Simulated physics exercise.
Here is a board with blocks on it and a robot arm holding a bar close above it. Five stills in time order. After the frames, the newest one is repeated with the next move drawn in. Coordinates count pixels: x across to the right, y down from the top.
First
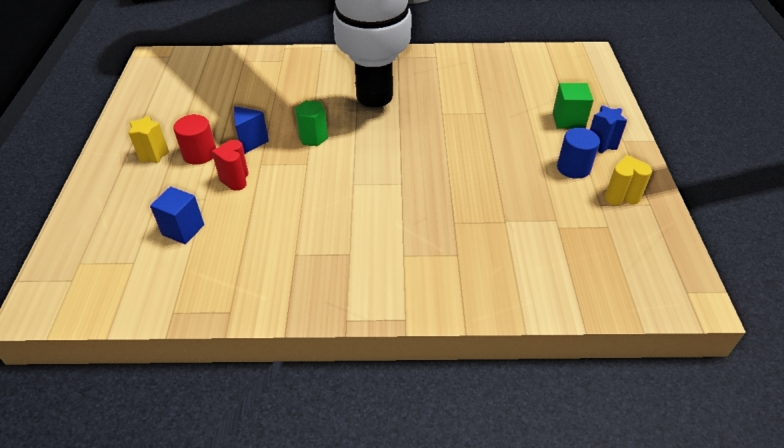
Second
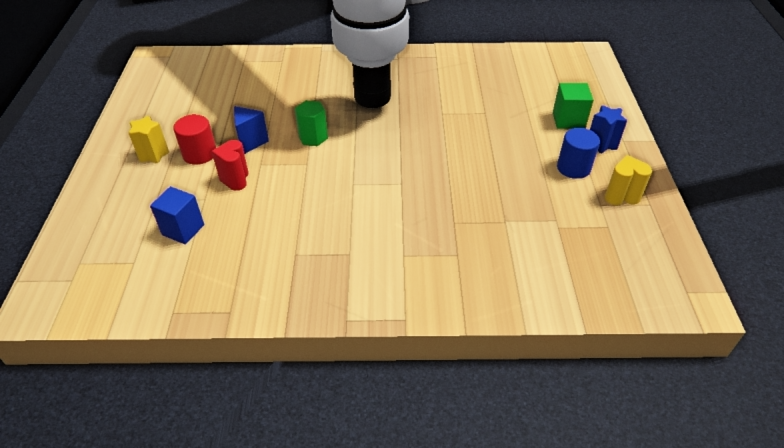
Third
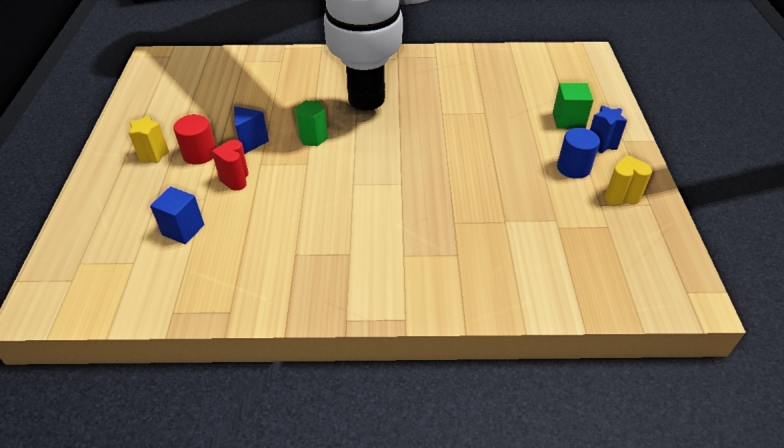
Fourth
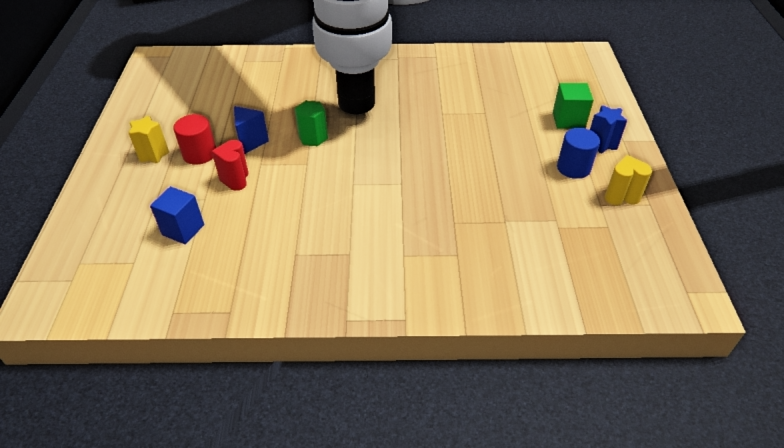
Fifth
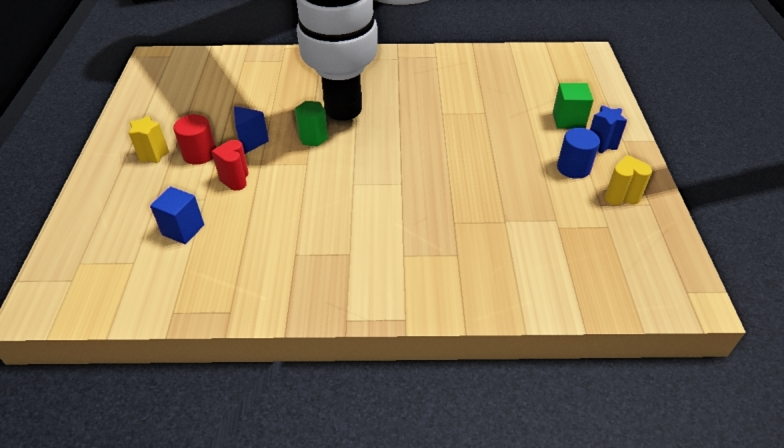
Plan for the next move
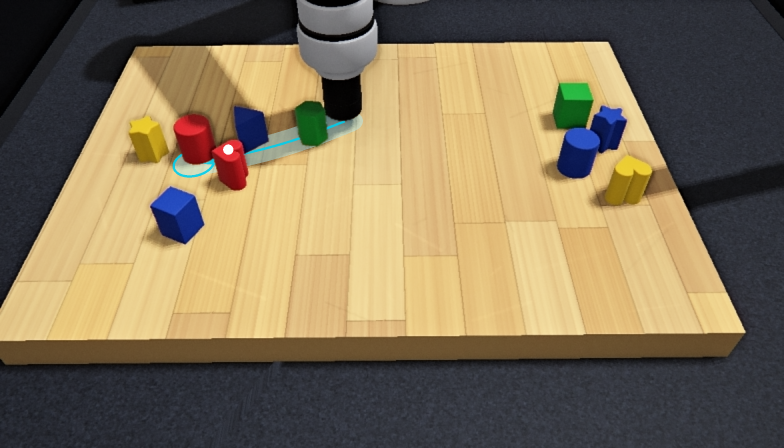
A robot arm with a dark tip stays almost still at first above the far side of a wooden board scattered with red, blue, yellow and green blocks. It then shifts a short way left and slightly nearer the viewer, closing in on the green block at left, while every block stays put.
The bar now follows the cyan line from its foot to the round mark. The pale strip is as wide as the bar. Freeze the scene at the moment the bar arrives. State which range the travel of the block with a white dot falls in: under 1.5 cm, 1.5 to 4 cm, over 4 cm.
Goes under 1.5 cm.
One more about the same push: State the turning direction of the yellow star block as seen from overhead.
Against the clock.
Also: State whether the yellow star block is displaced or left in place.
By the last moment, the yellow star block will have left its place.
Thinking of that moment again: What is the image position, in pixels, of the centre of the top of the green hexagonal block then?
Its top middle: (257, 142).
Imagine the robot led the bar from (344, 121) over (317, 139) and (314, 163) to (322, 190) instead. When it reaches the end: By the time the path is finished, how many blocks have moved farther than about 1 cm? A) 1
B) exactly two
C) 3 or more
A
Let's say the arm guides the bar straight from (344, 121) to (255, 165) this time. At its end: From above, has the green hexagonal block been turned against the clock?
My answer is yes.
Drawn move, from (344, 121) by way of (274, 146) to (194, 163); the dot is on the red heart.
What follows on the original path. One third of the way, bar (297, 128); green hexagonal block (275, 128), turned 55° anticlockwise.
Two thirds of the way, bar (246, 142); red disc (188, 124); blue triangle (215, 116); green hexagonal block (257, 142), turned 85° anticlockwise.
At the end, bar (191, 152); yellow star block (125, 122), turned 25° anticlockwise; red disc (155, 122); red heart still; blue triangle (202, 110), turned 20° clockwise; green hexagonal block (257, 142), turned 85° anticlockwise.
